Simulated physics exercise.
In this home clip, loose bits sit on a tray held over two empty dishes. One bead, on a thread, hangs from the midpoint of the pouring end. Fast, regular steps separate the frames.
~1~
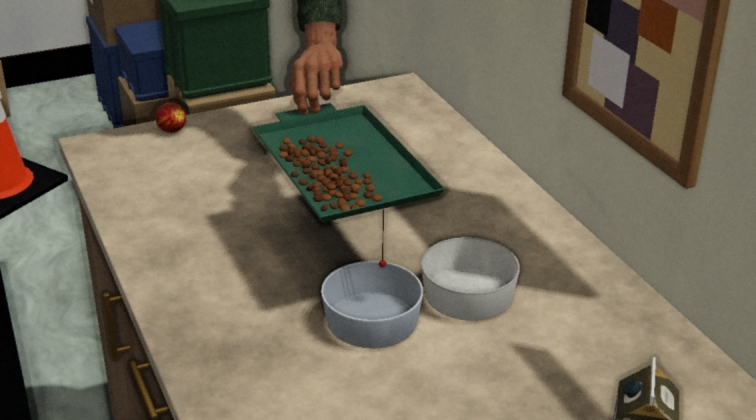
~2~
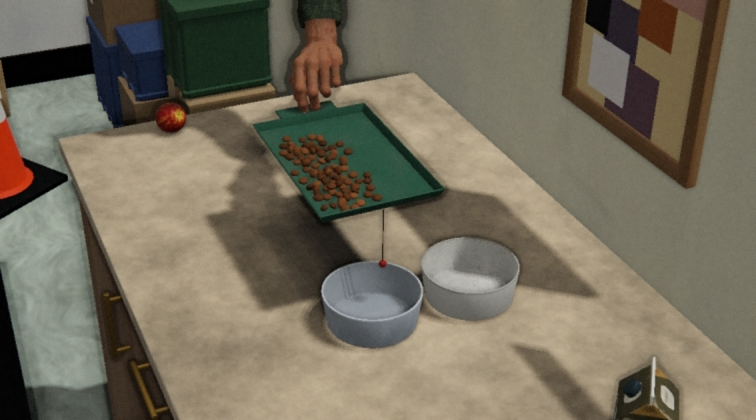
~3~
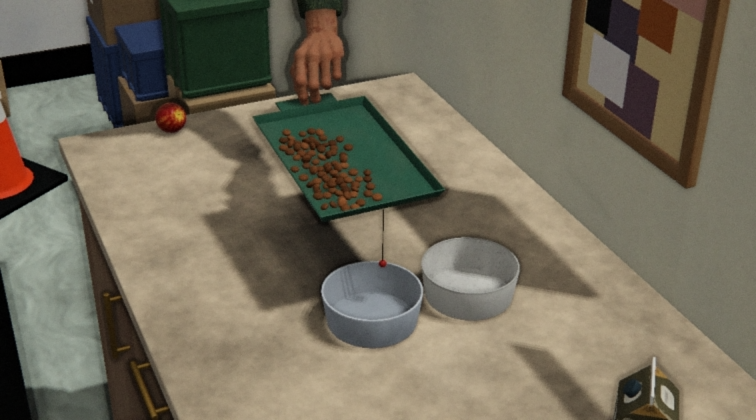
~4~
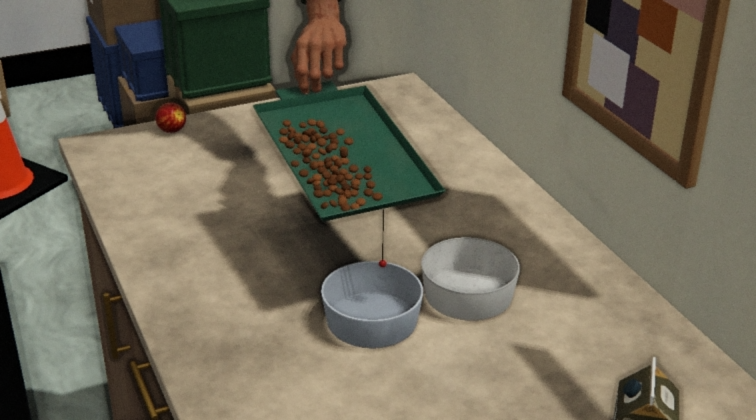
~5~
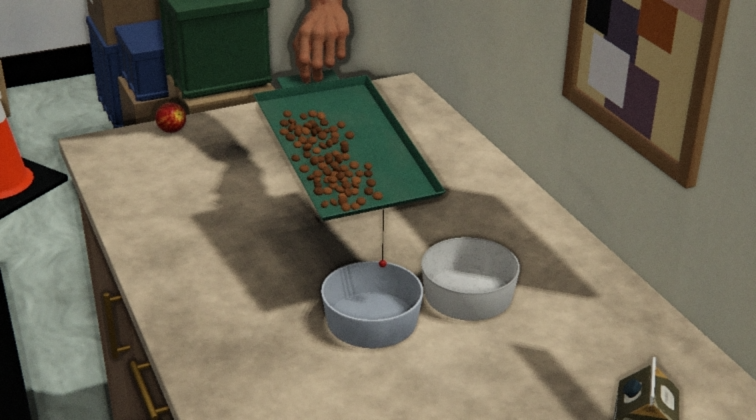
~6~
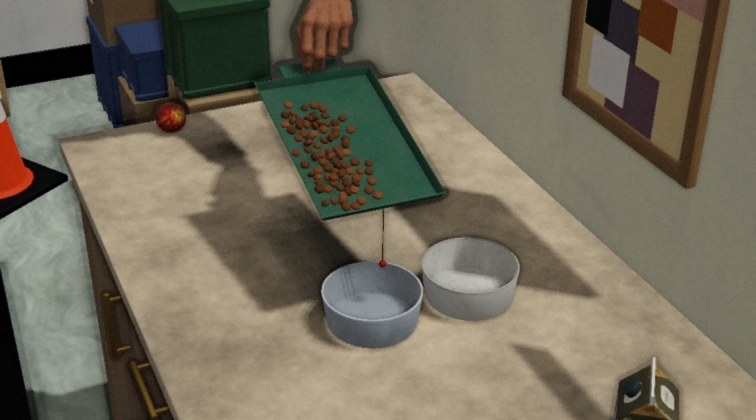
A green tray scattered with small brown bits is held above a mottled beige counter, seen from above at an angle in a room with a patterned picture on the right wall. Below sit a blue-grey dish and a paler one to its right, with a red bead hanging on a thread. The hand gradually raises the tray's far end, while the camera stays still.
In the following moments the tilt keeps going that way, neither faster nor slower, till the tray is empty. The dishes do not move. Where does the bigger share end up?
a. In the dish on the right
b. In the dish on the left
In the dish on the left (b).
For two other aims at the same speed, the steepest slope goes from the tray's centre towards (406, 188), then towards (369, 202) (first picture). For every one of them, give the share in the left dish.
In turn 10 and 90 in a hundred.
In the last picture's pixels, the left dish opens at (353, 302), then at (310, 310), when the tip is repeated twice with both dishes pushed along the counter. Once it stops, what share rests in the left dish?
50% for the first placement, 20% for the second.
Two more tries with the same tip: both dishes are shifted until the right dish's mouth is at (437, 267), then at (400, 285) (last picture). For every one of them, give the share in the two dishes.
You'd see roughly 80 per cent first and roughly 70 per cent second.
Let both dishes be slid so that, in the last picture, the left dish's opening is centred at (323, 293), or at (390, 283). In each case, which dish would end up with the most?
Case one: The dish at right. Case two: The dish at left.
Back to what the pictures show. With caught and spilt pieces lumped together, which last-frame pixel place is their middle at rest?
Last view, resting centre - approx. (394, 321).
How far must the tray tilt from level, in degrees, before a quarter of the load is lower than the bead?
It's turned some 70 degrees by then.
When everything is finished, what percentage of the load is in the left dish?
Around 60 in every hundred pieces.
Soon, tray tipped steeply; about two thirds on the tray; a small part in the left dish; a stray few in the right dish; about a quarter in the air.
A while on, tray tipped past a quarter turn; about two thirds in the left dish; about a quarter in the right dish; a small part outside both; a small part in the air.
Towards the end, tray tipped past a quarter turn; about two thirds in the left dish; about a quarter in the right dish; a small part outside both.
Finally, tray tipped past a quarter turn; about two thirds in the left dish; about a quarter in the right dish; a small part outside both.
